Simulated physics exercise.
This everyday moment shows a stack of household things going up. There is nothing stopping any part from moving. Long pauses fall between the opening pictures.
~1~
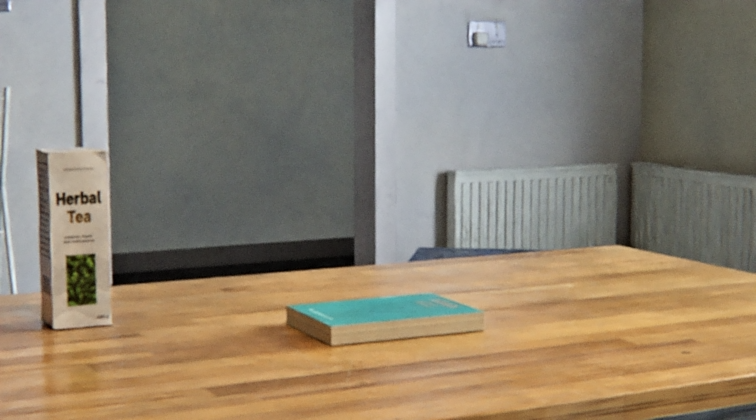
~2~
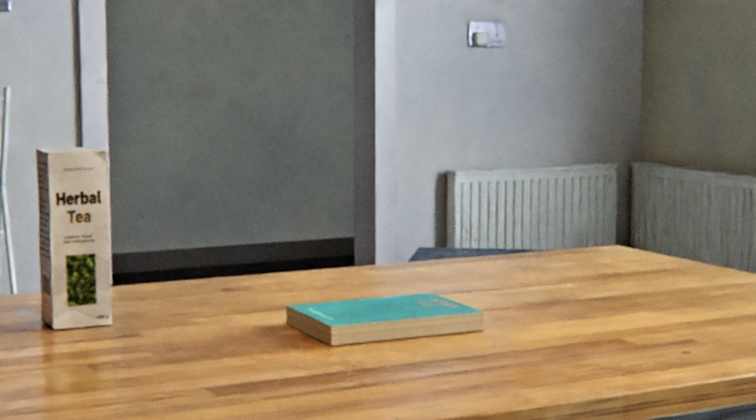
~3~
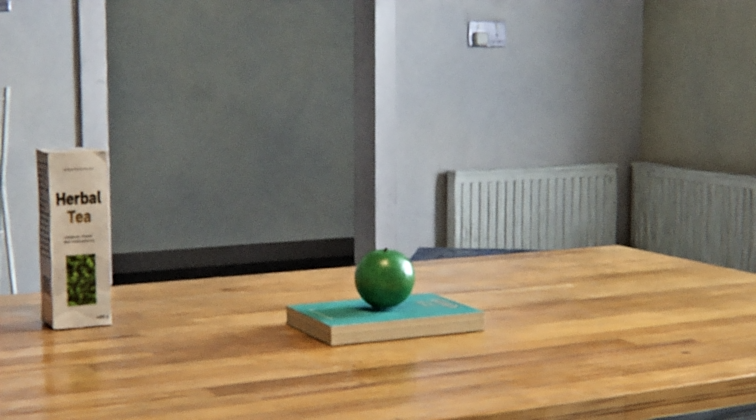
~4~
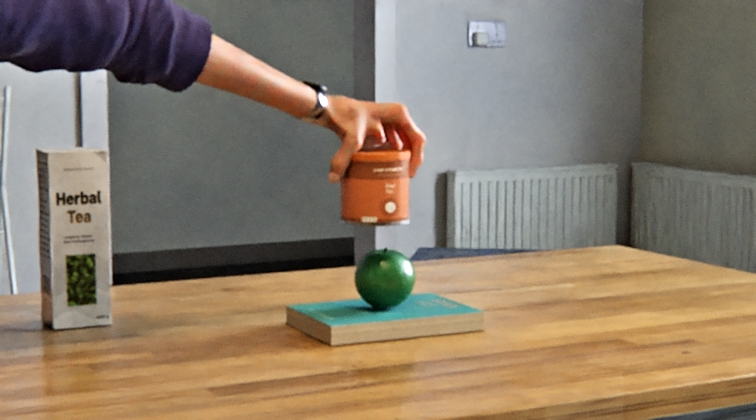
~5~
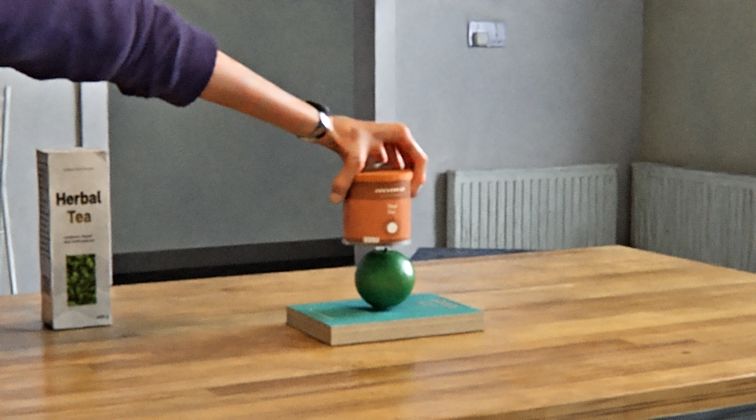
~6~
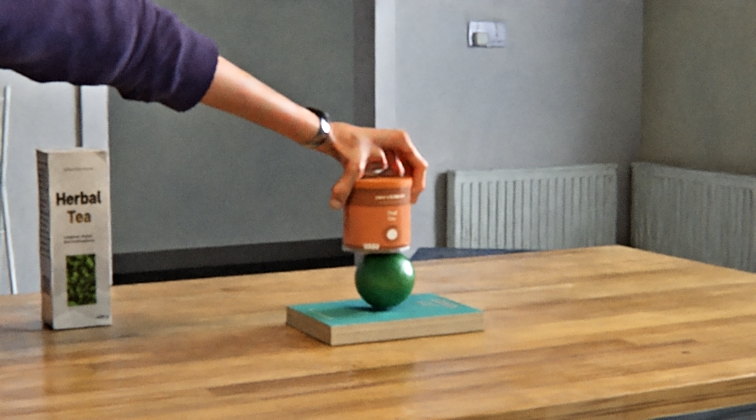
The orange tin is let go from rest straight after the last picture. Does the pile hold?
My guess is the pile will not stay put.
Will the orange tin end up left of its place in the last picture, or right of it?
As we see it, to our left.
Then, 0.40 s on from there, orange tin now fallen.
Then, 0.50 s on from there, things are still on the move.
In the end, fallen, orange tin; the other 4 unmoved. At the end, from the last picture's camera, orange tin near (220, 308). The pile comes apart.
